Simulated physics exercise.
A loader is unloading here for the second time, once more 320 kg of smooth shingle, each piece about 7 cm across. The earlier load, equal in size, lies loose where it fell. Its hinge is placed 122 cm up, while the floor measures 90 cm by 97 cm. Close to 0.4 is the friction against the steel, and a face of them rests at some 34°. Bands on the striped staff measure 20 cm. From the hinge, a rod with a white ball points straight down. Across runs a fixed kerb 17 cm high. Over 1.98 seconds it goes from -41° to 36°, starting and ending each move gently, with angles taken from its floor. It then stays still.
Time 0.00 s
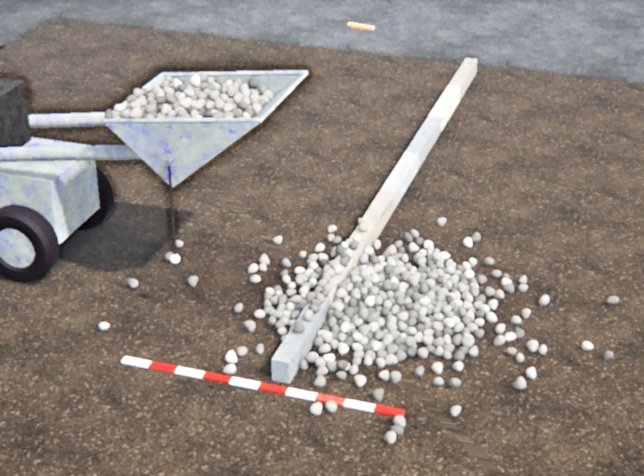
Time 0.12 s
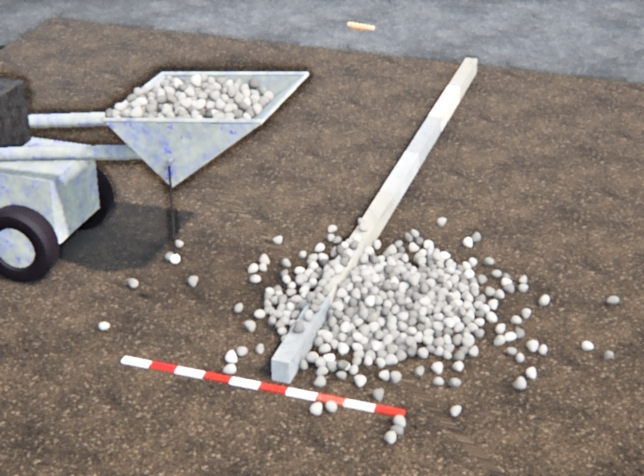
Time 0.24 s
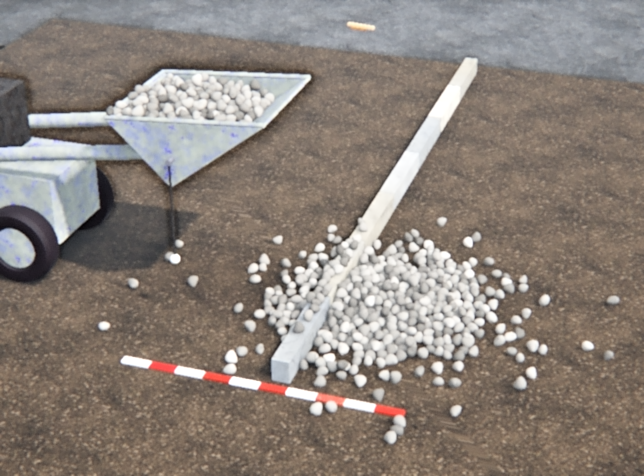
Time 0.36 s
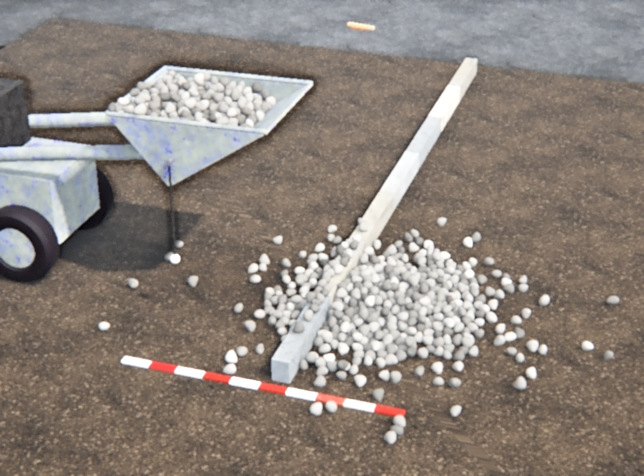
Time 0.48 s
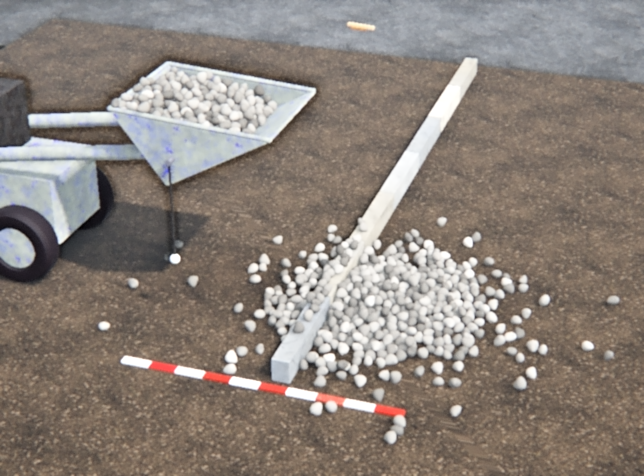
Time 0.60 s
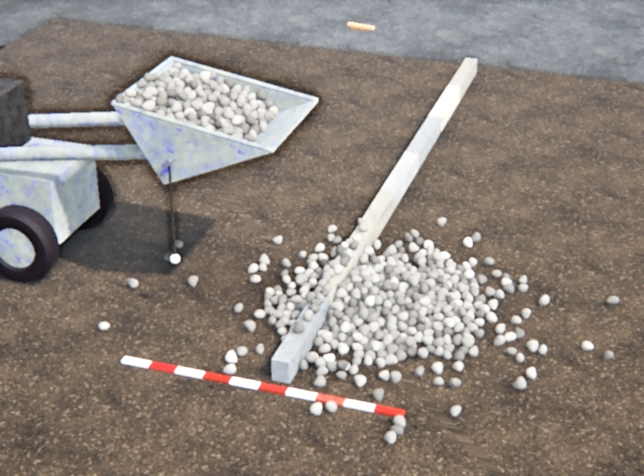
On bare brown ground, a stone-filled metal bucket slowly tilts rightward near a loose stone pile.
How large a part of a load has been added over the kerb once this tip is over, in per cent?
Around 32 per cent is added.
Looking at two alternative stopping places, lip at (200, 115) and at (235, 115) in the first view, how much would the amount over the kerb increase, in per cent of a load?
First place about 0 %, second about 10 %.
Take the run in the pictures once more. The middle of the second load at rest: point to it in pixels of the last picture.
Their centre ends up near (311, 282).
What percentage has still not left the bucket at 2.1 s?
Roughly 25 per cent of its load.
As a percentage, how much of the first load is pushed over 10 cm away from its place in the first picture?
The answer is about 10 per cent.
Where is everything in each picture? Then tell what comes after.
The bucket is at -41°, its lip at (261, 120); the top of the load is at (212, 91). The earlier load is highest near (325, 281), 21 cm above ground level, 18 % on this side of the kerb, 83 % over the kerb, in the first picture.
Lip at (262, 122), floor tilted -40°, highest stones at (191, 92); the stones move at 0.1 m/s on average, in the second picture.
Lip at (264, 126), floor tilted -38°, highest stones at (192, 92); the stones move at 0.1 m/s on average, in the third picture.
Lip at (266, 132), floor tilted -34°, highest stones at (170, 87); the stones move at 0.1 m/s on average, in the fourth picture.
The bucket is at -30°, its lip at (270, 141); the top of the load is at (172, 84); the stones move at 0.2 m/s on average, in the fifth picture.
Lip at (273, 151), floor tilted -24°, highest stones at (171, 78); the stones move at 0.2 m/s on average, in the sixth picture.
After 1.5 s the floor is at 24°; in per cent of one load, 96 in the bucket, 22 on this side of the kerb, 83 over the kerb; the foremost stones are at (583, 350).
After 2.1 s the floor is at 36°; in per cent of one load, 25 in the bucket, 83 on this side of the kerb, 92 over the kerb; the foremost stones are at (583, 350).
After 2.4 s the floor is at 36°; in per cent of one load, 1 in the bucket, 93 on this side of the kerb, 106 over the kerb; the foremost stones are at (583, 350).
After 4.9 s the floor is at 36°; in per cent of one load, 0 in the bucket, 86 on this side of the kerb, 115 over the kerb; the foremost stones are at (583, 350). Net gain over the kerb, 32.
